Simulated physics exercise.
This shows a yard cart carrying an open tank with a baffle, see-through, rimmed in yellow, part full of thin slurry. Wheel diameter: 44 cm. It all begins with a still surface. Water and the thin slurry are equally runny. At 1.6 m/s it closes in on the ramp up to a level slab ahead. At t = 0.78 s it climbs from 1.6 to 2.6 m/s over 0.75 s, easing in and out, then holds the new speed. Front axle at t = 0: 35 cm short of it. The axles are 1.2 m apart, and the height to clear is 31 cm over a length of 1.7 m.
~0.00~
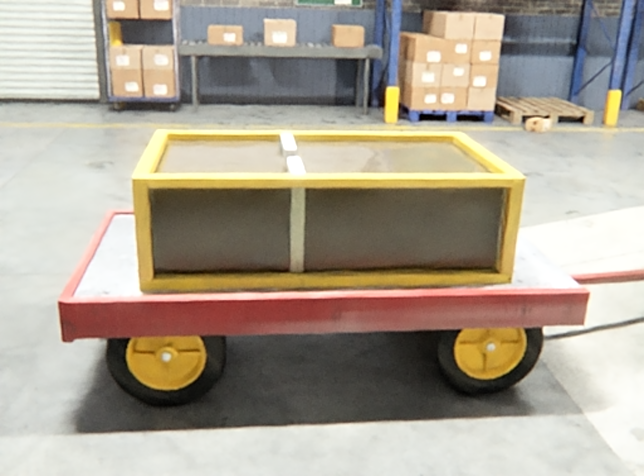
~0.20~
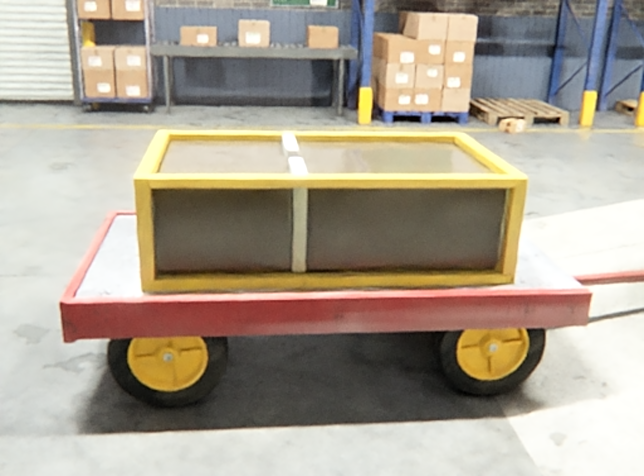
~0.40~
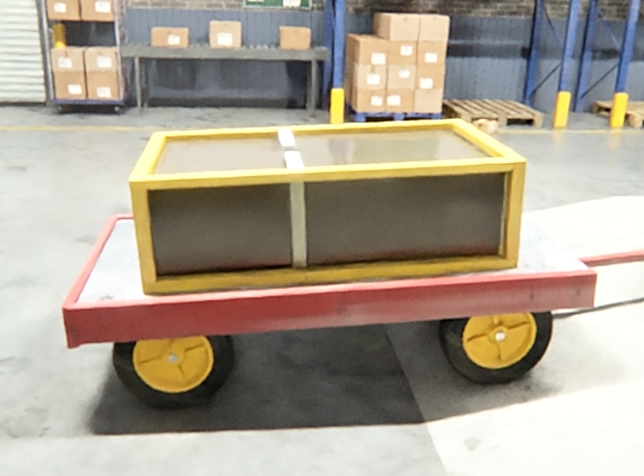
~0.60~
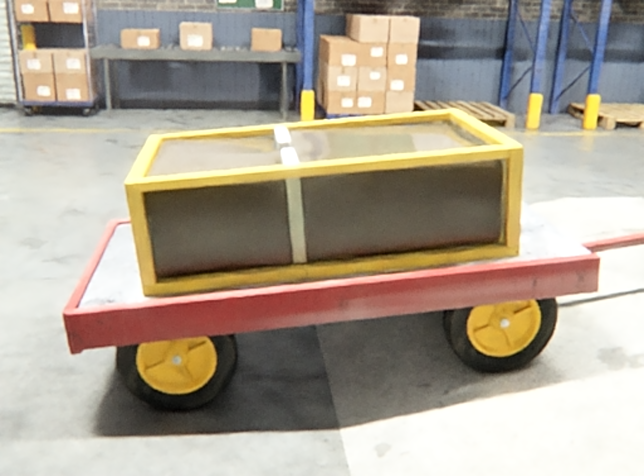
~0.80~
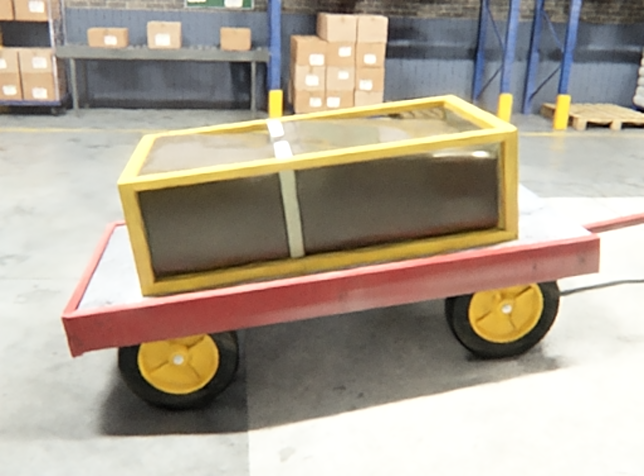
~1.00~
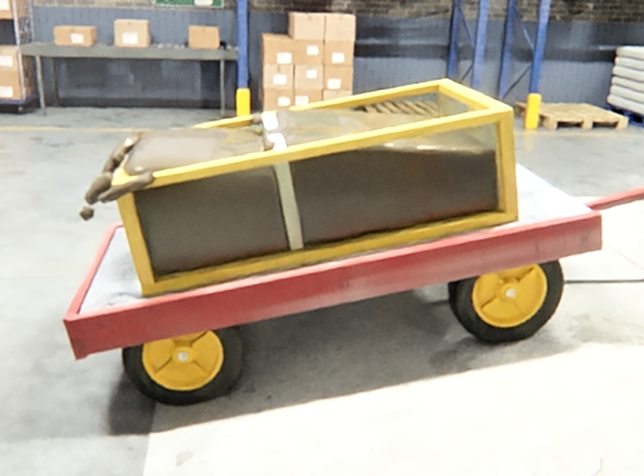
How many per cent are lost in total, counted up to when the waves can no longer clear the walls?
In total about 16 out of 100 parts are lost.
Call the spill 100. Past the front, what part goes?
Some 0 per cent of it.
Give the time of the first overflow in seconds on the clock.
At roughly 1.1 s.
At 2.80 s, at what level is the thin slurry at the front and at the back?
At the front 28 cm, at the back 30 cm.
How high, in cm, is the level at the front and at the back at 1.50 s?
It reads roughly 12 cm up front and 50 cm at the back.
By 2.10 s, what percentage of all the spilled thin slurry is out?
About 100 %.
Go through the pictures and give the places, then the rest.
The surface is at (442, 144) by the front wall; at (183, 143) by the back wall; it lies level with the rim line; board top at (291, 150); the front is on the right, levels are read along the far wall; a wheel hub at (166, 360), in the first picture.
The surface is at (444, 145) by the front wall; at (185, 144) by the back wall; it lies level with the rim line, in the second picture.
The surface is at (441, 134) by the front wall; at (181, 143) by the back wall; it lies level with the rim line; the tank is 3° nose up, in the third picture.
The surface is at (438, 128) by the front wall; at (177, 142) by the back wall; it climbs 2° towards the back; the tank is 5° nose up, in the fourth picture.
The surface is at (433, 123) by the front wall; at (170, 138) by the back wall; it climbs 5° towards the back; the tank is 8° nose up, in the fifth picture.
The surface is at (430, 118) by the front wall; at (164, 133) by the back wall; it climbs 8° towards the back; a wheel hub at (182, 360); the tank is 11° nose up, in the sixth picture.
After 1.50 s the surface is 11 cm up at the front and 50 cm at the back; 7 per cent is out, over the back.
After 2.10 s the surface is 33 cm up at the front and 35 cm at the back; 16 per cent is out, over the back.
After 2.80 s the surface is 28 cm up at the front and 30 cm at the back; 16 per cent is out, over the back.
After 5.24 s 16 per cent is out, over the back, 50 of 309 litres.
